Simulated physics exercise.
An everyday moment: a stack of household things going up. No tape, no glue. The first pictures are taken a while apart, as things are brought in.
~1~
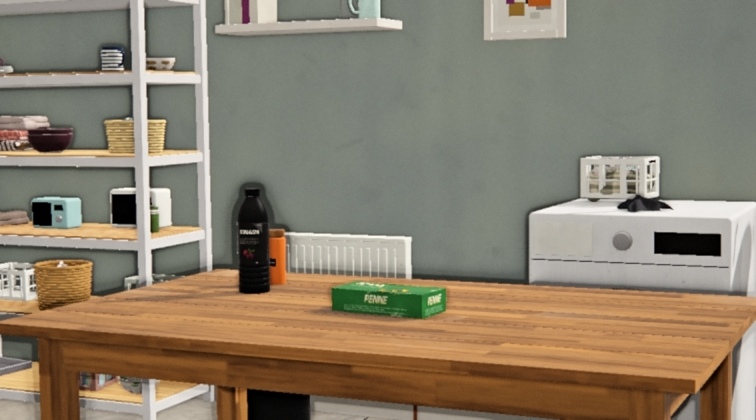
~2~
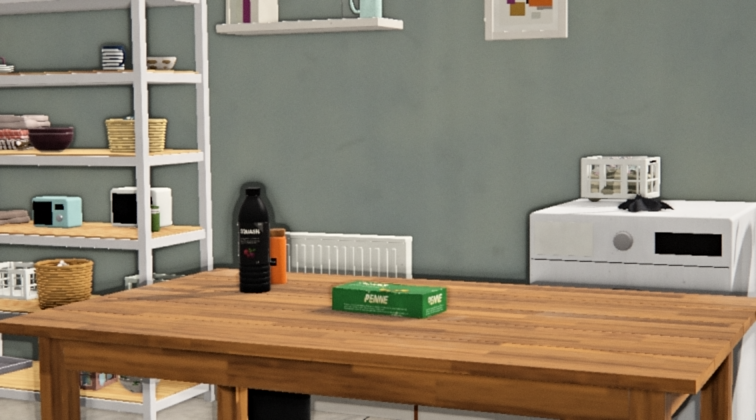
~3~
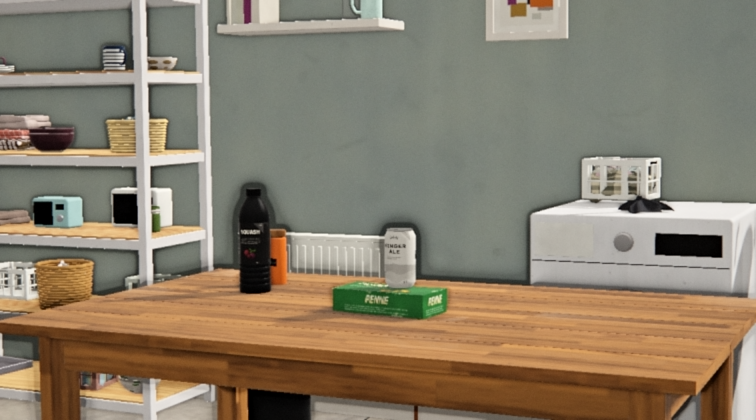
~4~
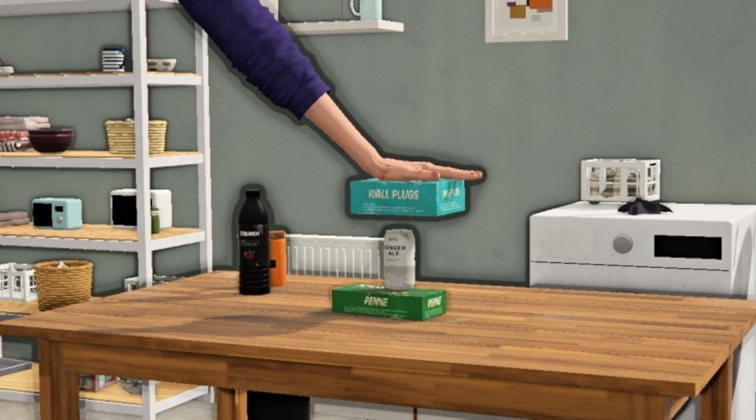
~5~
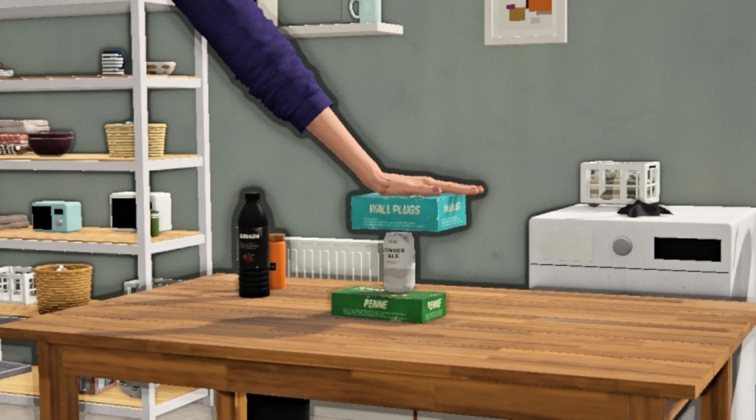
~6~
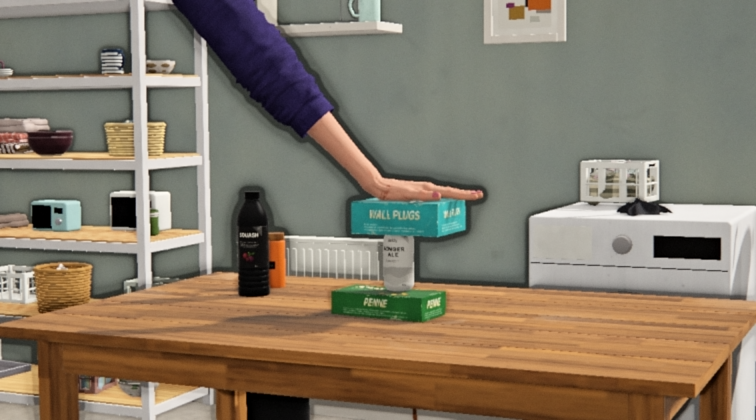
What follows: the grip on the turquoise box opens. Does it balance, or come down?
In the end the pile keeps its balance.
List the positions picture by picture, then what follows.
The last thing is not in view yet; green packet (388, 299), in the first picture.
The last thing is not in view yet, in the second picture.
The last thing is not in view yet; green packet (389, 300), in the third picture.
Still above its spot; turquoise box (408, 196); white can (400, 260), in the fourth picture.
Still above its spot; turquoise box (409, 210); green packet (388, 304), in the fifth picture.
In place under the hand; turquoise box (409, 216); white can (399, 261), in the sixth picture.
Then, 0.50 s past the last view, nothing moves.
Then, 1.20 s past the last view, turquoise box resting near (409, 216).
Finally, all 5 still in place. Final places as the last picture's camera would see them, turquoise box near (410, 216). The pile stays up.
